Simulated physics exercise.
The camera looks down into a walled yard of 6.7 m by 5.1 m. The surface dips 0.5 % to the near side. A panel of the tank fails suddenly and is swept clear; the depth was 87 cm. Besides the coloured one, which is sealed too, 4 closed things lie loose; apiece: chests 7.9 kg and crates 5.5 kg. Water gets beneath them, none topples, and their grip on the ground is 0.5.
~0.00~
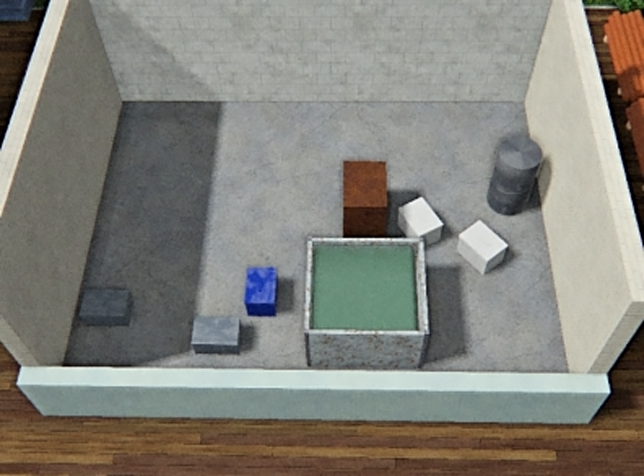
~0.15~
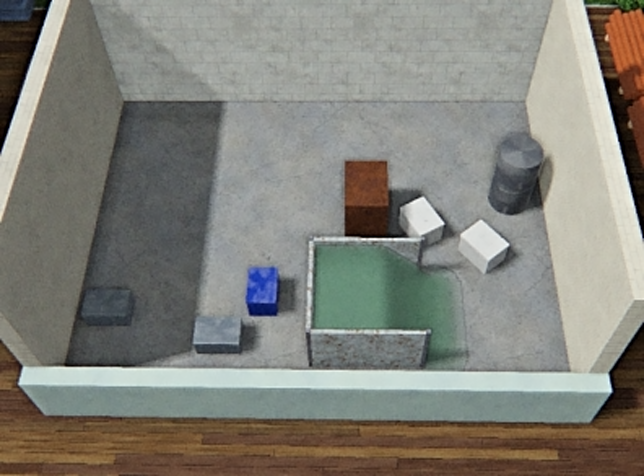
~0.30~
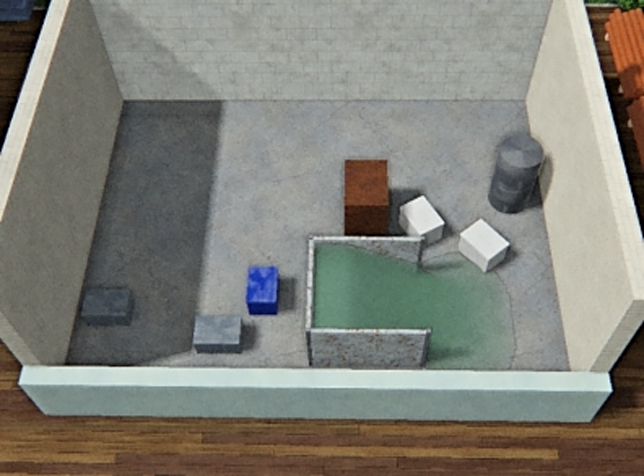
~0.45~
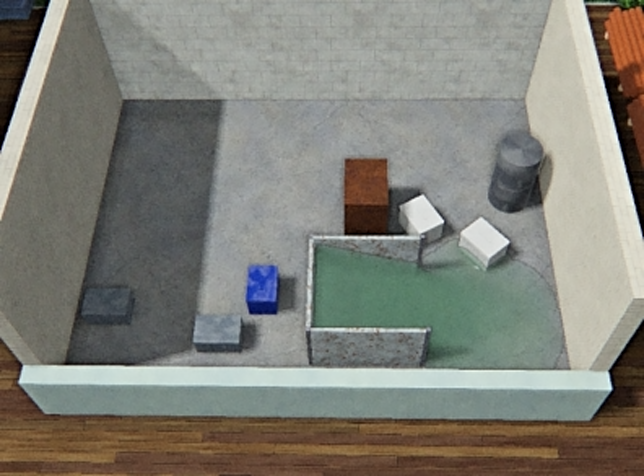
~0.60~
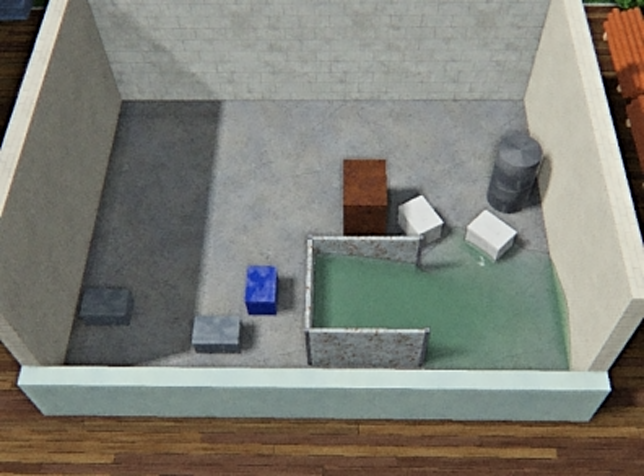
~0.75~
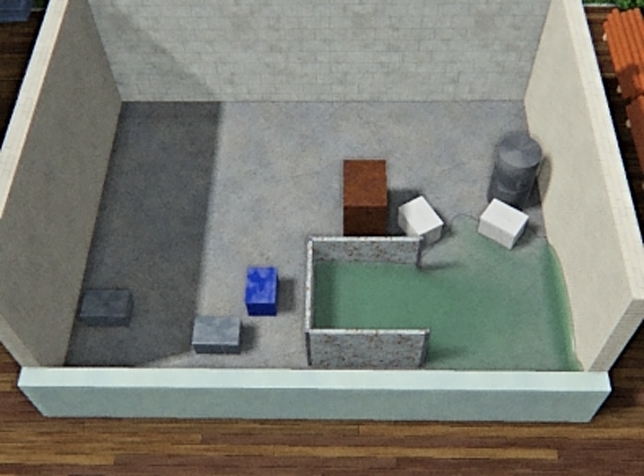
Green water pours from the opened right side of a tank and shifts a white box.
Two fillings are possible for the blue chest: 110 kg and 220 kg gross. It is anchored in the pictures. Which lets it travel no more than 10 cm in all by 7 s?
For it, the smaller load will do.
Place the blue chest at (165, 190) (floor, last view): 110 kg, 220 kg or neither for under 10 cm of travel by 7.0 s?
The smaller is enough.
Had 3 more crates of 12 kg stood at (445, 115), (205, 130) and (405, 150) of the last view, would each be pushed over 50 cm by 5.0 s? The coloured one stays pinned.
In turn: More, less, more.
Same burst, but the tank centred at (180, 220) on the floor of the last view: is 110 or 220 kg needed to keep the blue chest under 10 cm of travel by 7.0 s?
In that case the smaller load will do.
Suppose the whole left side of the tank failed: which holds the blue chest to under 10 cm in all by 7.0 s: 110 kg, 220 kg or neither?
In that case only the higher weight holds it.
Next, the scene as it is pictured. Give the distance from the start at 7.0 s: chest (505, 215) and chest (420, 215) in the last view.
In that order: 450 cm, 120 cm.
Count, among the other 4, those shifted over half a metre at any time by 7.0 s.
I count 2.
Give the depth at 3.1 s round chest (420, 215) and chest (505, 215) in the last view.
Roughly 5 and 8 cm.
After 1.4 s the blue chest would be 0 cm from its start with 110 kg and 0 cm from its start with 220 kg; 0 cm of water round it then.
After 3.1 s the blue chest would be 0 cm from its start with 110 kg and 0 cm from its start with 220 kg; 0 cm of water round it then.
After 4.9 s the blue chest would be 0 cm from its start with 110 kg and 0 cm from its start with 220 kg; 1 cm of water round it then.
After 7.0 s the blue chest would be 0 cm from its start with 110 kg and 0 cm from its start with 220 kg; 1 cm of water round it then.
